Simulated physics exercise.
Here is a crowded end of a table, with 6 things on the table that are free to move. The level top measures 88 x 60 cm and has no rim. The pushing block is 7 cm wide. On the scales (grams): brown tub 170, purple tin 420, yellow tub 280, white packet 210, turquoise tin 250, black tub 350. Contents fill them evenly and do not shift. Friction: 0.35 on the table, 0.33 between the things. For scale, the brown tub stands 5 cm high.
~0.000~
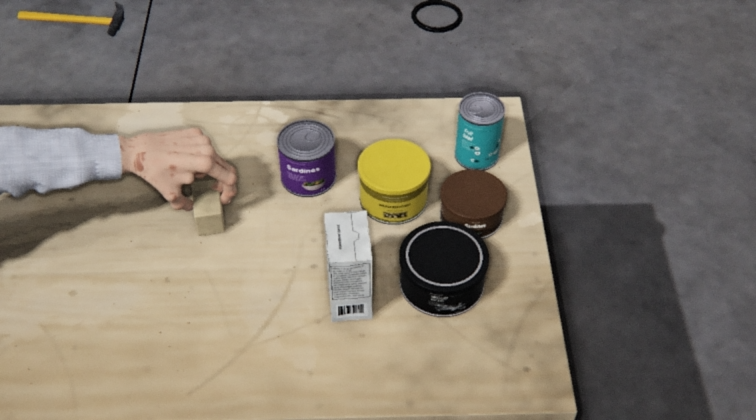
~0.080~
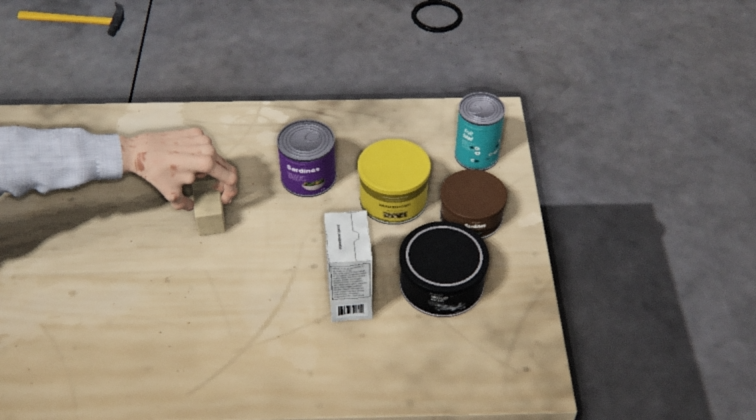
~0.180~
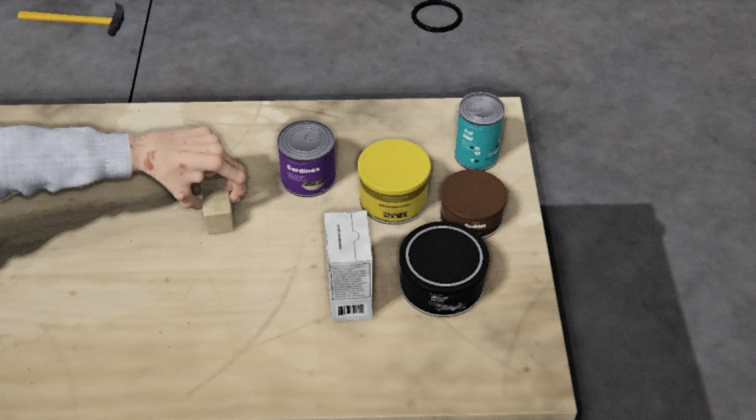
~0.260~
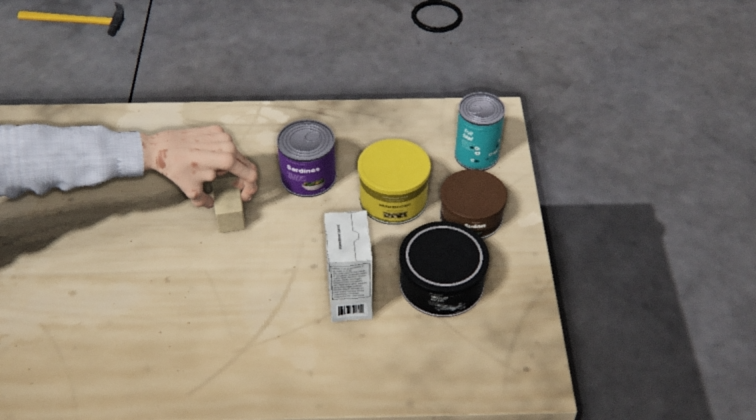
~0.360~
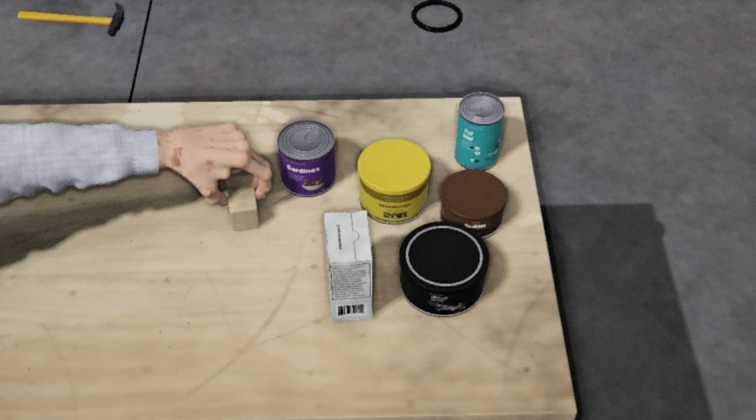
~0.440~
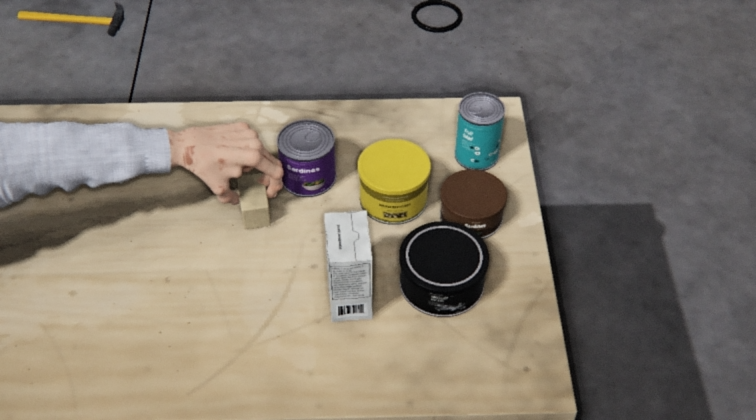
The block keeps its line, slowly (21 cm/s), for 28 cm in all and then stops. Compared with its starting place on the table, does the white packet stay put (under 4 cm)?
The white packet keeps its place.
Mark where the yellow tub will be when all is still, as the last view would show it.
At about (442, 173).
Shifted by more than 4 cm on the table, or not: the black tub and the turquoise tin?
The black tub keeps its place; the turquoise tin holds its spot.
Around 0.74 s, 13 cm of push; purple tin shifted 3 cm.
Around 1.14 s, 22 cm of push; purple tin shifted 5 cm.
Around 1.24 s, 24 cm of push; purple tin shifted 5 cm; yellow tub shifted 3 cm.
Around 1.44 s, 28 cm of push; yellow tub shifted 7 cm; purple tin shifted 5 cm; brown tub shifted 4 cm.
Finally (1.9 s), not toppled but over 4 cm from the start, purple tin and yellow tub; the other 4 still in place (within 4 cm). Final places as that camera would see them, white packet near (349, 267).
